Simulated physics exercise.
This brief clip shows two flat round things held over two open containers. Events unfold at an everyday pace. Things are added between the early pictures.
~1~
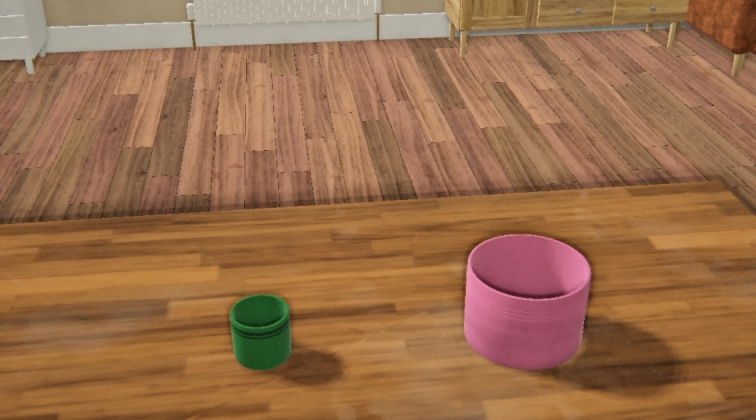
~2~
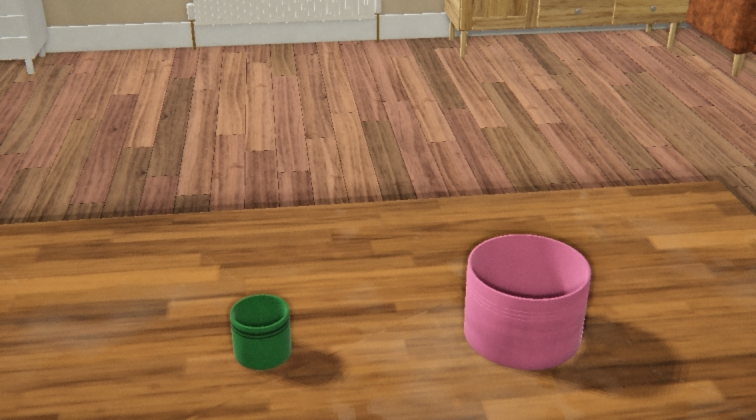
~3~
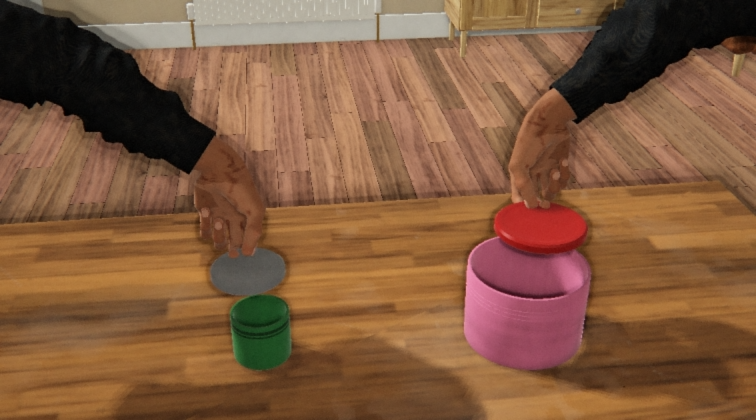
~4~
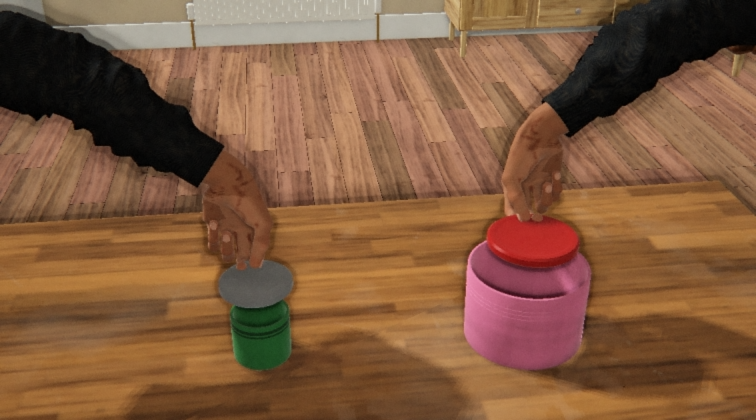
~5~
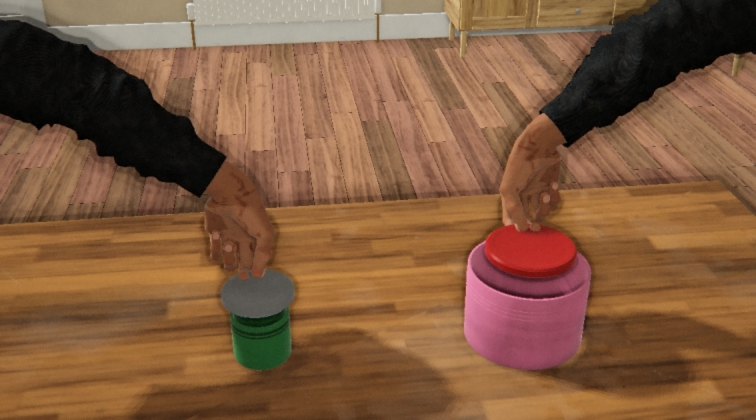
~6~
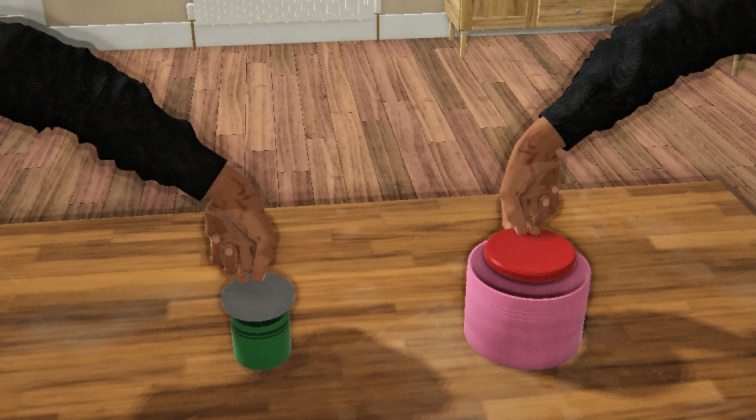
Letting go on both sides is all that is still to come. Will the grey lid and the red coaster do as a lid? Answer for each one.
So the grey lid sits across the top, and as for the red coaster, it disappears inside.
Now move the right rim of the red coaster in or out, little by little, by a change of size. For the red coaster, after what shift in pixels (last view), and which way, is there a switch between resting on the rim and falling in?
It takes a move of some 12 pixels to the right.
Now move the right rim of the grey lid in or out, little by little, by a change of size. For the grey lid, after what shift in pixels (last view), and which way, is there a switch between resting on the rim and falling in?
8 px left, roughly.
Then, 0.14 s past the last view, grey lid moving near (259, 305); red coaster travelled a little near (527, 283).
Finally, the grey lid rests on the rim, near (259, 306); the red coaster falls in, near (523, 325).
